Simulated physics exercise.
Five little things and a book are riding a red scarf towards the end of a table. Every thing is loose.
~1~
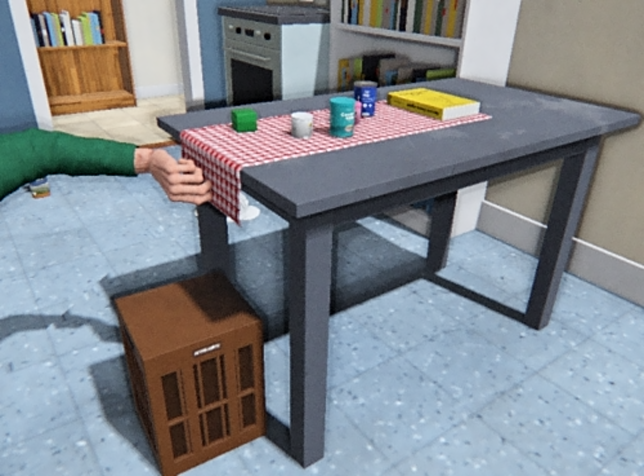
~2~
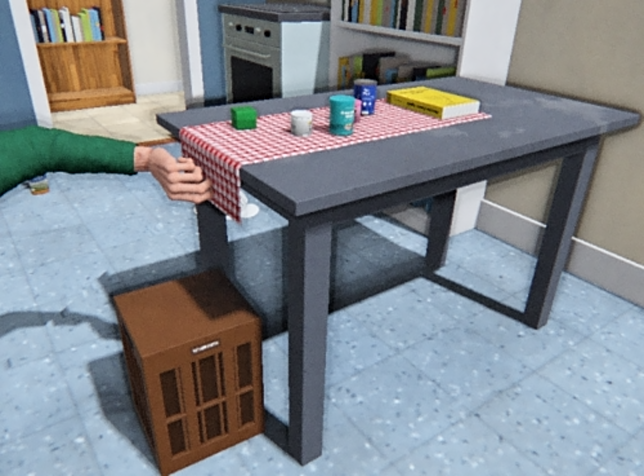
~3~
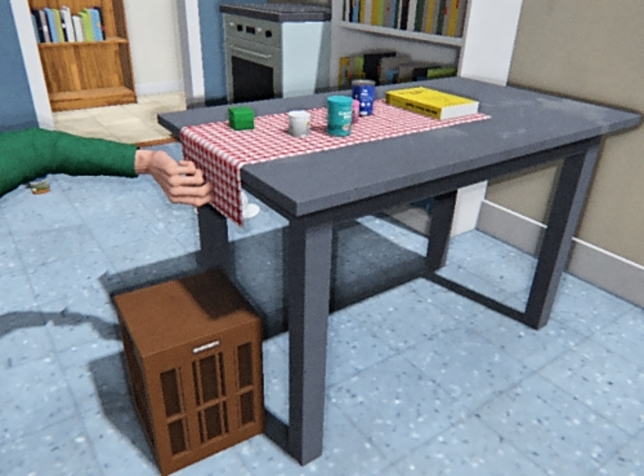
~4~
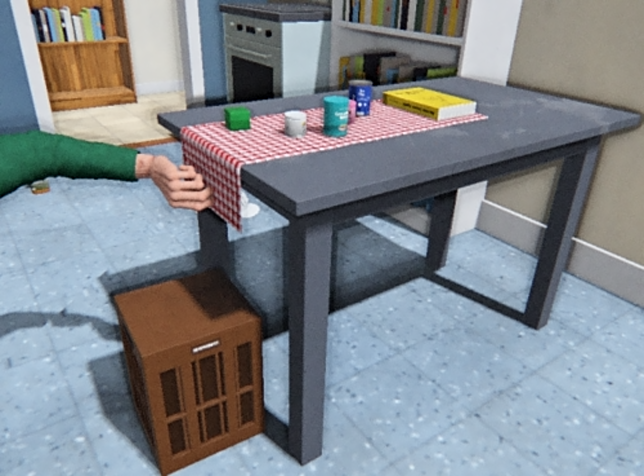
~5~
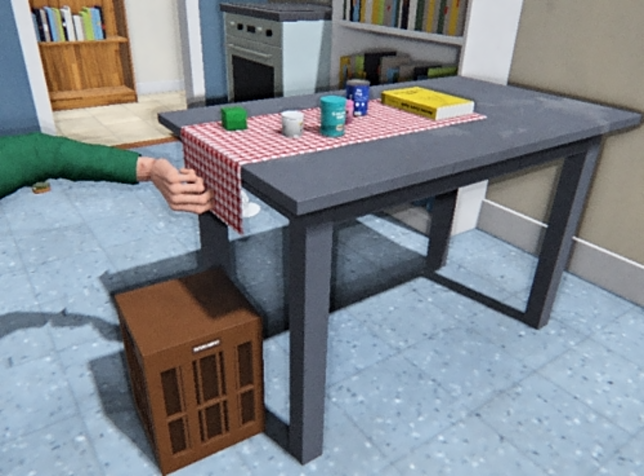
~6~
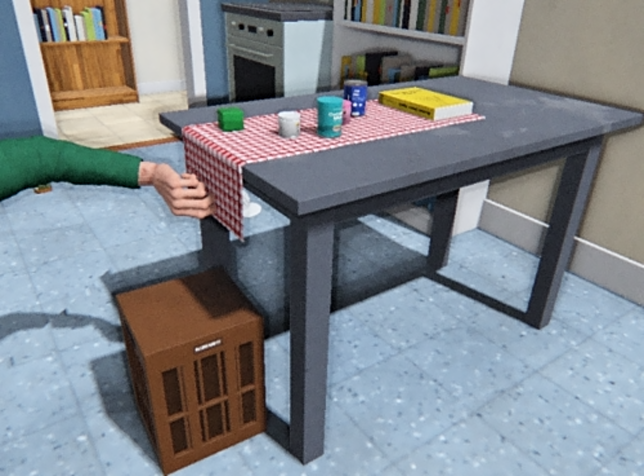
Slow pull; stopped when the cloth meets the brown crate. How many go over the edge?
I expect two of them not to stay on top.
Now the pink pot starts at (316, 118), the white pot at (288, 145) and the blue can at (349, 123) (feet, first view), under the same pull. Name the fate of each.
Result - pink pot still up, white pot down, blue can still up.
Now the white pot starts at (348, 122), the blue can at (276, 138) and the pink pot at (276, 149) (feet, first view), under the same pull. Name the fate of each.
Record - white pot retained; blue can lost; pink pot lost.
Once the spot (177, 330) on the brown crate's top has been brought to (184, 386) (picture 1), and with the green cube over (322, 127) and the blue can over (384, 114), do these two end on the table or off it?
The green cube is lost; the blue can stays put.
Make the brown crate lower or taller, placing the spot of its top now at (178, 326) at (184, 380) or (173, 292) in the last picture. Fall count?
You'd get 4 and then 1.
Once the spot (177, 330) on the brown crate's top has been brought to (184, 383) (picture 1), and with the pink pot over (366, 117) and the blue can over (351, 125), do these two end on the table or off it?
As for the pink pot, it stays in place; as for the blue can, it leaves the top.
Soon after, hem near (215, 233); all still up.
Then, hem near (216, 265); green cube gone.
Further on, hem on the crate; green cube and white pot gone.
At rest, hem on the crate; green cube and white pot gone. It carries off two.
